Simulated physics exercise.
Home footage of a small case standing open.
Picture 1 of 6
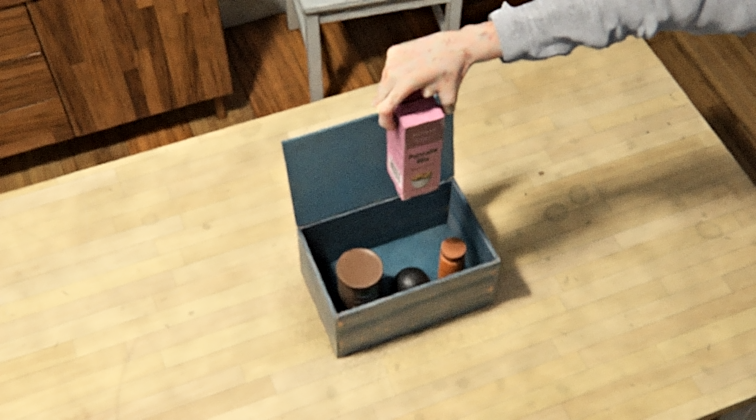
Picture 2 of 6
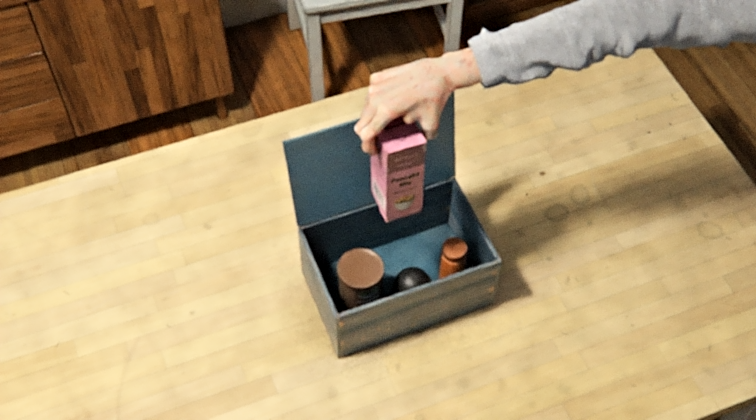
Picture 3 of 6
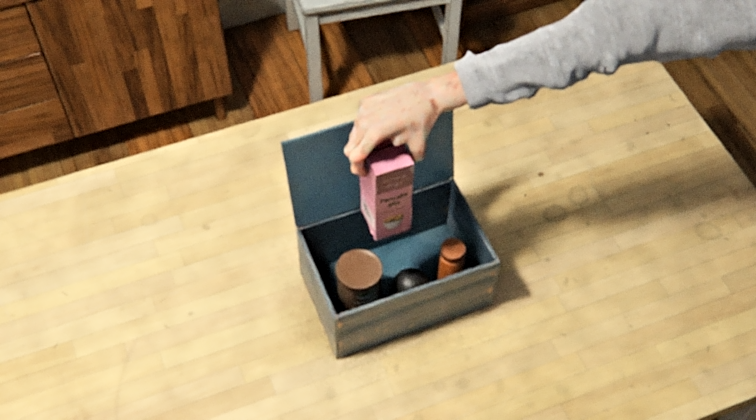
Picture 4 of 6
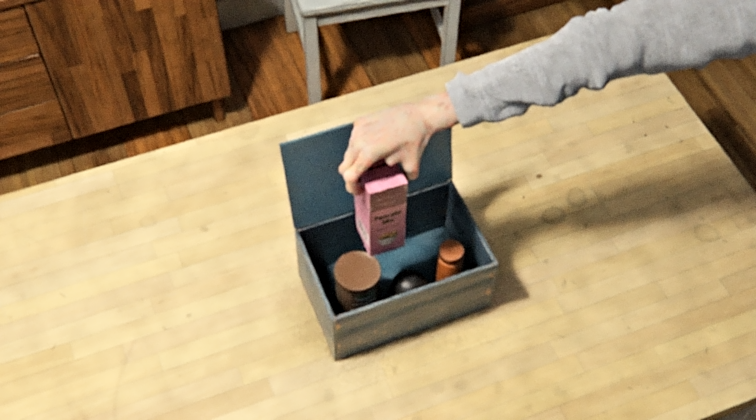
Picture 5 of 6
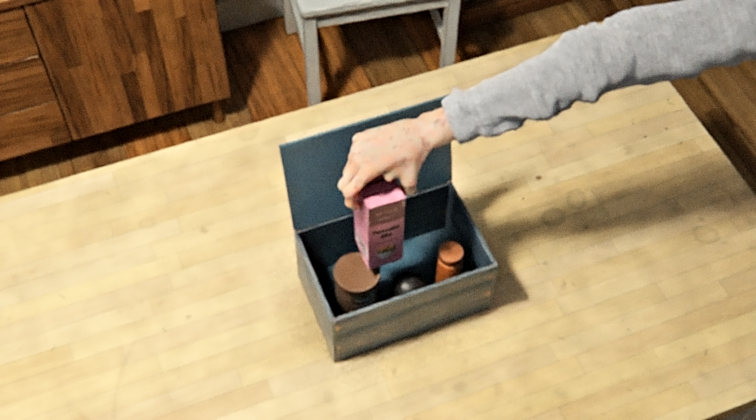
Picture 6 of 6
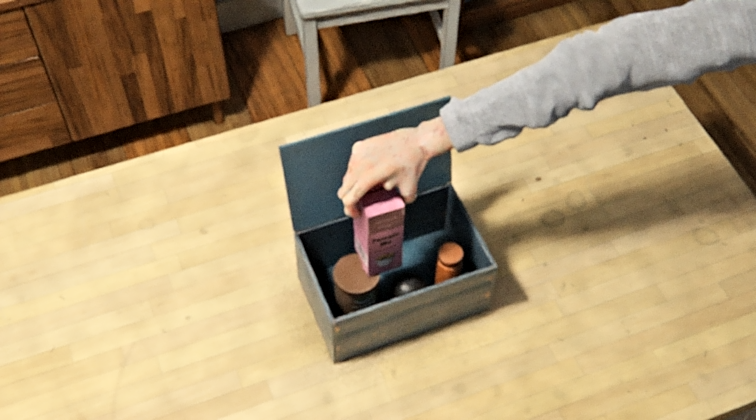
Pink carton being lowered by a hand into an open blue case holding a brown tin and an orange shaker.
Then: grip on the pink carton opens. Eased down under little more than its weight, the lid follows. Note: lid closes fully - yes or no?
Yes.
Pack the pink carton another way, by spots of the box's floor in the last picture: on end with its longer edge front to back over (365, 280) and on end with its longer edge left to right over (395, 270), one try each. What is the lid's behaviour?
First time it drops into place, and next time it won't go down.
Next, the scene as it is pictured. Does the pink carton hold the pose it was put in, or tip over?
Simply put, it gets tilted.
Then, 0.60 s past the last view, pink carton on its side near (411, 234); brown tin rocked 5° from its first pose.
Then, 1.40 s past the last view, lid 72° above the rim; pink carton on its side near (408, 248).
Then, 2.10 s past the last view, lid 27° above the rim; pink carton on its side near (408, 248).
Finally, lid shut; down or leaning hard in the box, pink carton; the other 3 still in place. Final places as the last picture's camera would see them, pink carton near (408, 248).
